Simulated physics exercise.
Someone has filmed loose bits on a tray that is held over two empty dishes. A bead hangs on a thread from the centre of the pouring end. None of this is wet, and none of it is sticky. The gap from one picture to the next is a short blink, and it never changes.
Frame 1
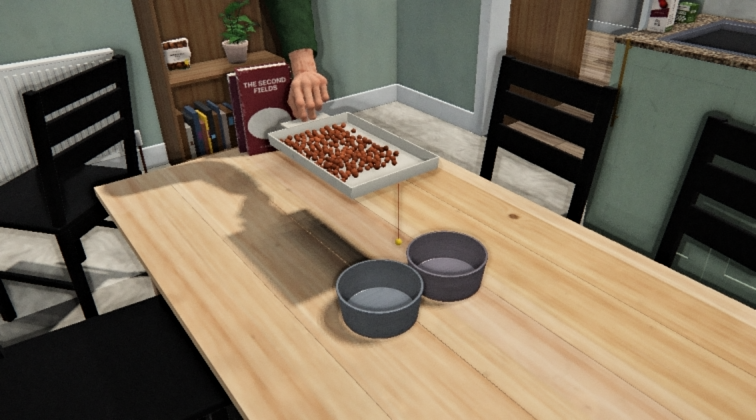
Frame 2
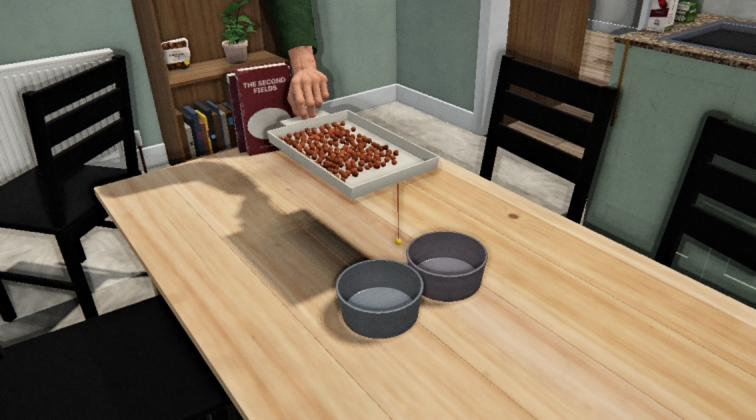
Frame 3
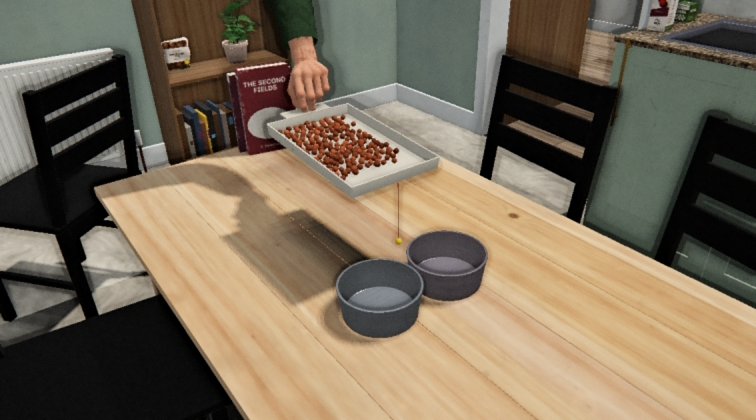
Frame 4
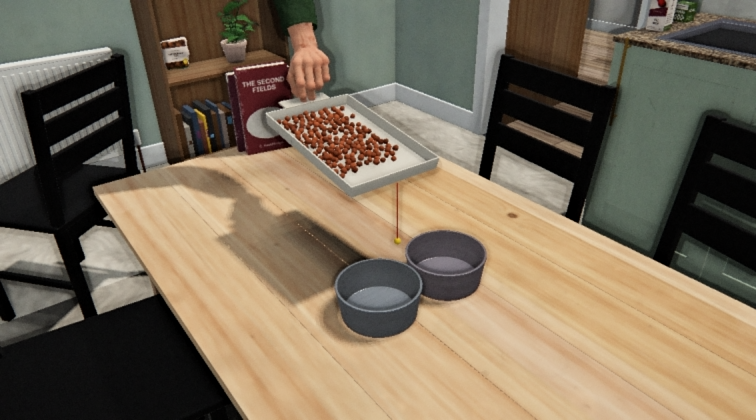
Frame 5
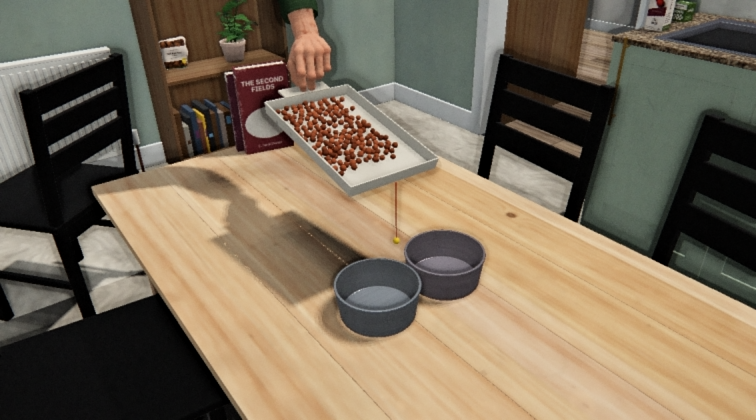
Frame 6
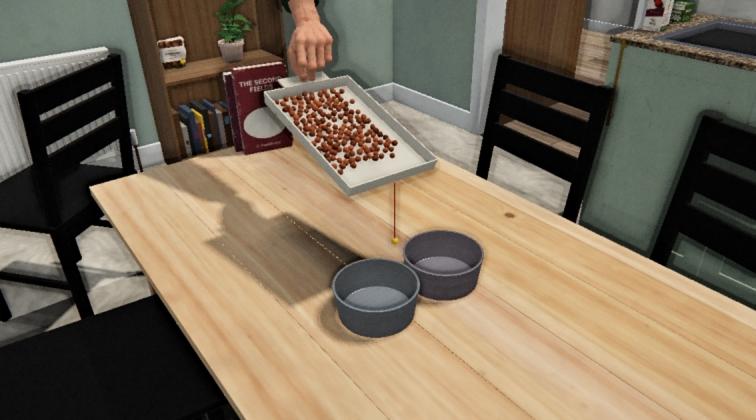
A hand gripping the far end of a pale tray of reddish-brown pellets gradually raises that end, tilting the tray from level to a clear slope above two empty grey dishes, while a small bead hangs beneath its lower end.
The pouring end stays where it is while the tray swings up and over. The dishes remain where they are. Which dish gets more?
Oh, the winner here is the right dish, by the look of it.
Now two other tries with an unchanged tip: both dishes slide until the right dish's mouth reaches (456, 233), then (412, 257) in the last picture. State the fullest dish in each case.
The dish to the left; the dish to the right.
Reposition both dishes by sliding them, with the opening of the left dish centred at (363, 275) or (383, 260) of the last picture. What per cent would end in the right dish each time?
Trial 1: 40 percent; trial 2: 20 percent.
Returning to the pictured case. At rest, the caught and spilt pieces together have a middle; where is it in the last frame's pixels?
Close to (436, 285) in the last picture.
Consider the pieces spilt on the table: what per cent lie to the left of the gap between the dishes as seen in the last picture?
10 per cent or thereabouts.
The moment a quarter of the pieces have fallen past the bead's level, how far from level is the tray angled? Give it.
The angle is around 115°.
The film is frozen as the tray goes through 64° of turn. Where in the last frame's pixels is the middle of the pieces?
Somewhere about pixel (390, 153).
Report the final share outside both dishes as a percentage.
My guess is about 10 percent.
Just after the last frame, tray tipped steeply; almost all on the tray; just a few in the air.
A moment on, tray tipped past a quarter turn; almost all on the tray; just a few in the left dish; about a tenth in the right dish; just a few outside both.
Further on, tray tipped past a quarter turn; roughly a quarter in the left dish; roughly half in the right dish; about a tenth outside both.
When it is over, tray tipped past a quarter turn; roughly a quarter in the left dish; roughly half in the right dish; about a tenth outside both.
